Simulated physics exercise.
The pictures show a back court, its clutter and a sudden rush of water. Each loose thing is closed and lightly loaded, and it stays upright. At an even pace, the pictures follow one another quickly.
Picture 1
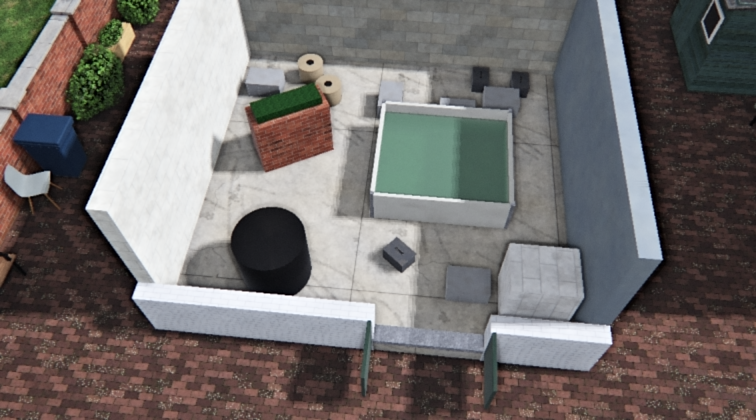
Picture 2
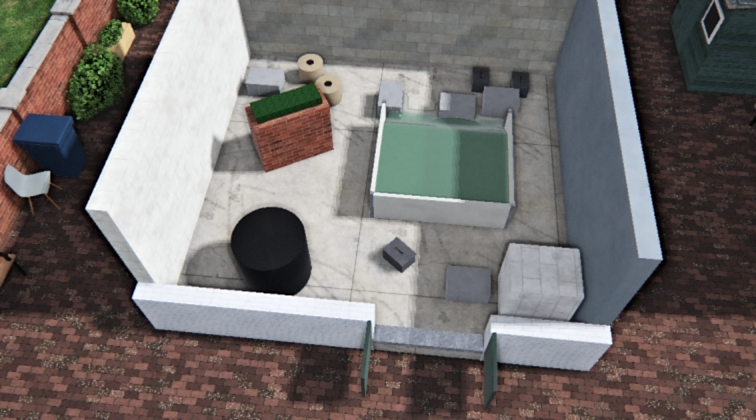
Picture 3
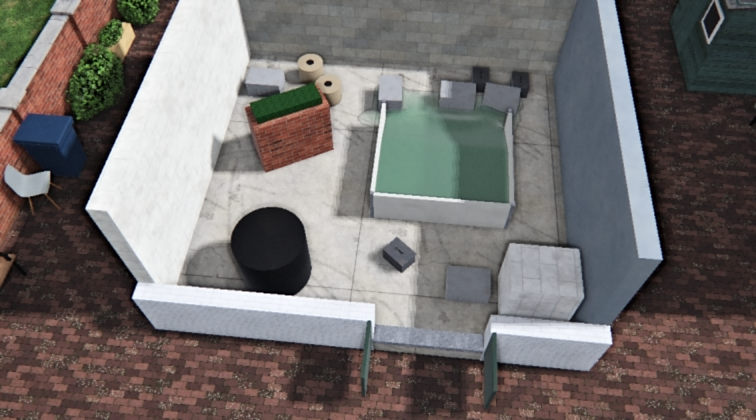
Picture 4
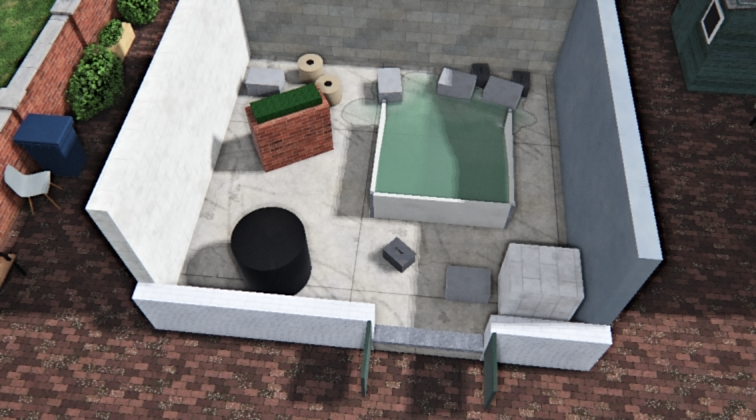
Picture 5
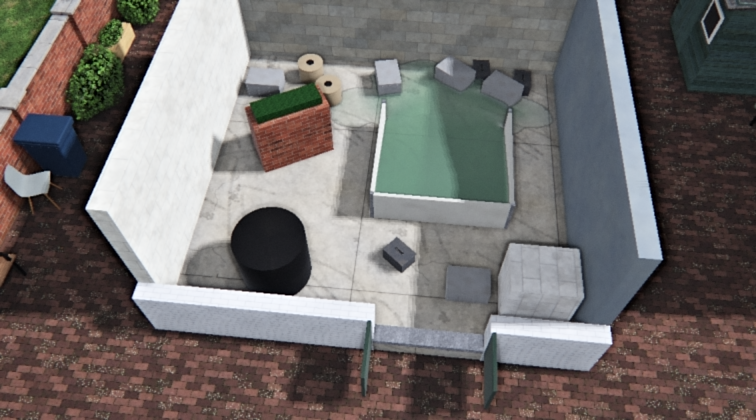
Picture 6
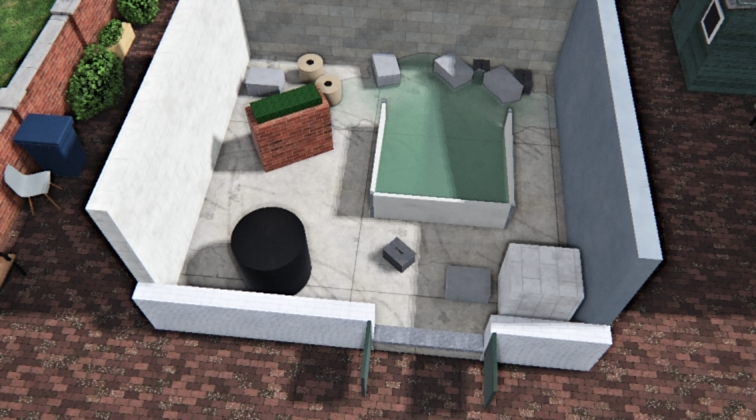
To begin with, greenish water sits level inside a white-walled tank in a walled court, with grey crates and blocks behind it. The tank's back side opens and the water pours out toward the rear wall, pushing the crates there backward and turning some, while the black cylinder and brick planter stay still.
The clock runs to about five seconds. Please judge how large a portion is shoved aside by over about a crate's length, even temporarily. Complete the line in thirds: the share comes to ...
The share comes to at least two thirds.
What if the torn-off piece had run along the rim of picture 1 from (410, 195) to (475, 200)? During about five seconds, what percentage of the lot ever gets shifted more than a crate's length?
About 20 %.
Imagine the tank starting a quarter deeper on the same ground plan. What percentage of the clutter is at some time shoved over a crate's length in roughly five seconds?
I'd say close to 80 per cent of the things.
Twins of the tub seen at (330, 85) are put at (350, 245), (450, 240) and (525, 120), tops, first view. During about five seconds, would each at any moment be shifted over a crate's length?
Results - 1: Doesn't go far; 2: Doesn't go far; 3: Ends up far away.
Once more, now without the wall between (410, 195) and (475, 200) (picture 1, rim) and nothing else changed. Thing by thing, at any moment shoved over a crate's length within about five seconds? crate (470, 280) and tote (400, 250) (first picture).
In the order given: Travelled that far, travelled that far.
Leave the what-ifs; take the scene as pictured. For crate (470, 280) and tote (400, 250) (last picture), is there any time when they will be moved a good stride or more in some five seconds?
Displacement check, in sequence - not enough, not enough.
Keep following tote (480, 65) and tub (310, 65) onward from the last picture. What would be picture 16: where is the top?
Roughly at (529, 75) and (285, 74).
A moment on, 2 of 10 are well off their spots; 3 afloat.
Next, 5 of 10 are well off their spots; 4 afloat.
Later, 8 of 10 are well off their spots; 6 afloat.
In the end, 8 of 10 are well off their spots, and 8 have been at some point; 5 afloat.
